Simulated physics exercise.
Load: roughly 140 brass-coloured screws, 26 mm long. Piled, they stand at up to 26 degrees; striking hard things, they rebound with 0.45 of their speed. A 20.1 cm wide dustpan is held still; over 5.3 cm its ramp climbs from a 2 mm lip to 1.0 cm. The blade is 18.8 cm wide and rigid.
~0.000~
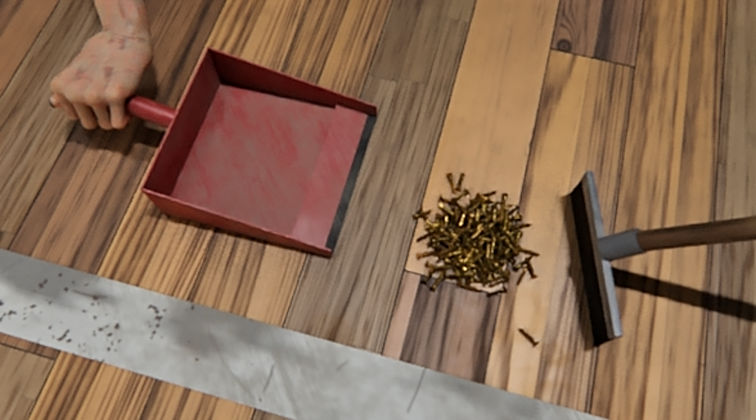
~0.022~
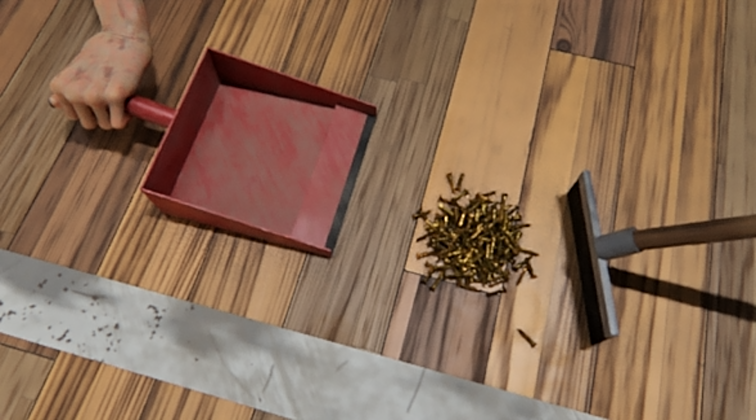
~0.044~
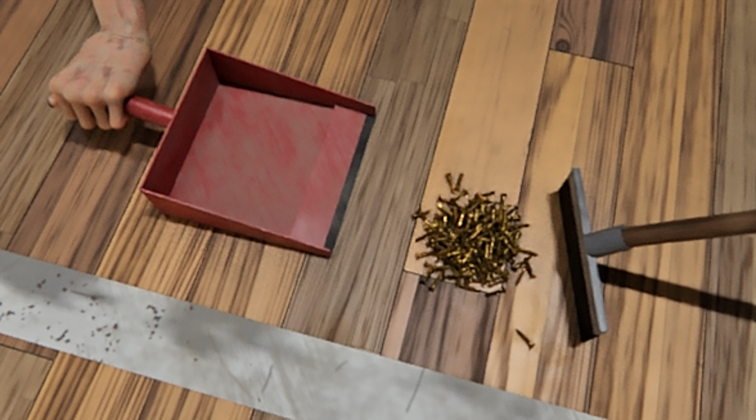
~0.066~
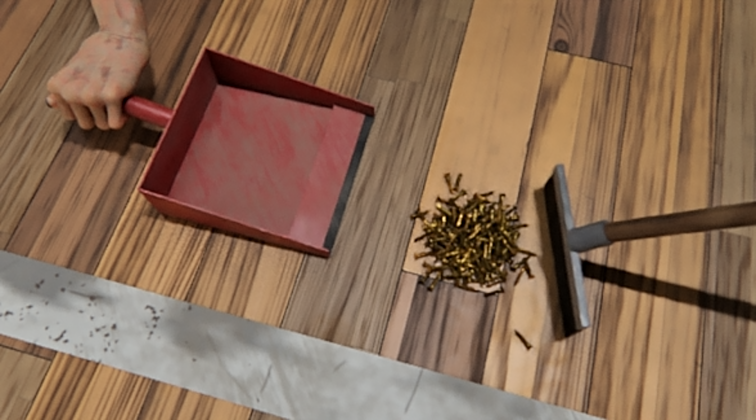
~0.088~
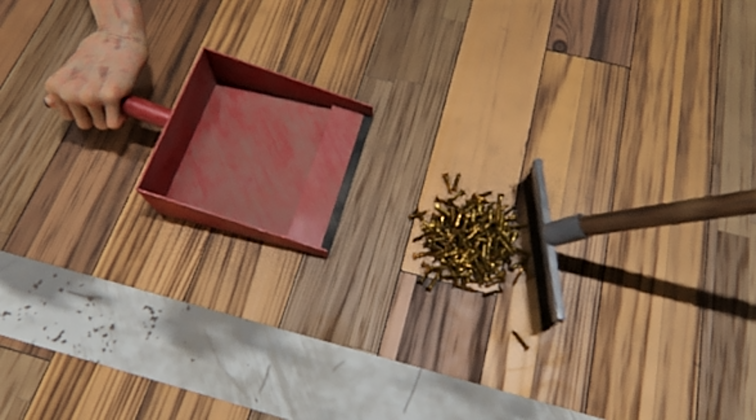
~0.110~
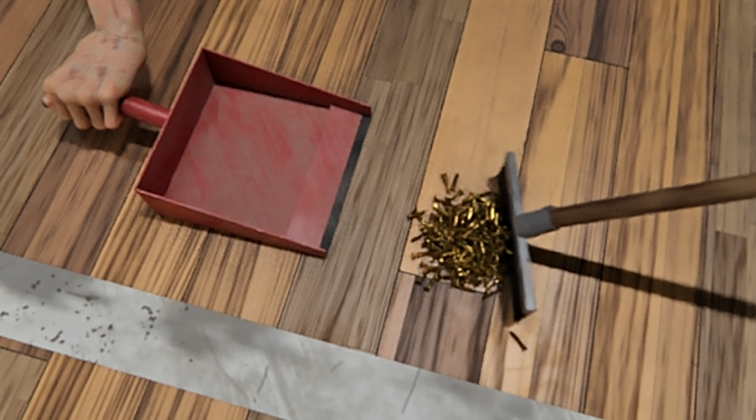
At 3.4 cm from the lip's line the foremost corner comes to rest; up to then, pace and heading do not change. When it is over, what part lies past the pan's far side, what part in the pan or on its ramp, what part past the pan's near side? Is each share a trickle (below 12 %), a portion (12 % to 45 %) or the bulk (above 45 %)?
In the end far side: A slim portion; pan: The chief portion; near side: A middling portion.
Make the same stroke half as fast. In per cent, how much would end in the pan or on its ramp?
About 10 per cent.
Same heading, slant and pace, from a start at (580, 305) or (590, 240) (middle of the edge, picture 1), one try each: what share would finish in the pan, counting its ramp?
Estimates: 50 percent and 55 percent.
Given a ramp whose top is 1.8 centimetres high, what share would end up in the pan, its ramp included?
It would be near 50 per cent.
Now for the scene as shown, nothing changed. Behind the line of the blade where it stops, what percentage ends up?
Close to 0 percent.
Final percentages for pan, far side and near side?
Far: 0; pan: 60; near: 25 (percent).
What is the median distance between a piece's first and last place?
That distance is around 22 cm.
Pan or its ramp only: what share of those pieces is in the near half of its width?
Some 70 per cent.
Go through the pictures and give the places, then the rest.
In the first picture, blade from (614, 334) to (587, 178), moved 0.0 cm, 0 of the pieces shifted so far; middle of the pieces at (475, 246); pan at (259, 159).
In the second picture, blade from (610, 333) to (584, 178), moved 0.3 cm, 0 of the pieces shifted so far; middle of the pieces at (475, 246).
In the third picture, blade from (600, 330) to (574, 175), moved 1.4 cm, 0 of the pieces shifted so far; middle of the pieces at (474, 246).
In the fourth picture, blade from (582, 325) to (558, 171), moved 3.1 cm, 1 of the pieces shifted so far; middle of the pieces at (473, 246).
In the fifth picture, blade from (558, 318) to (536, 166), moved 5.5 cm, 1 of the pieces shifted so far; middle of the pieces at (471, 246).
In the sixth picture, blade from (528, 309) to (509, 159), moved 8.5 cm, 60 of the pieces shifted so far; middle of the pieces at (462, 244); pan at (253, 159). The blade's pace is about 1.42 m/s, heading 3 degrees away from the viewer's side.
After 0.18 s, middle of the blade 11 cm from the lip; 0 % over the lip, far side 0 %, near side 10 %.
After 0.22 s, middle of the blade 7 cm from the lip; 0 % over the lip, far side 0 %, near side 20 %.
After 0.41 s, middle of the blade 6 cm from the lip; 60 % over the lip, far side 0 %, near side 25 %.
In the end, at 1.5 s, far side 0 %, pan 60 %, near side 25 %, in front of the lip or behind the blade 15 %.
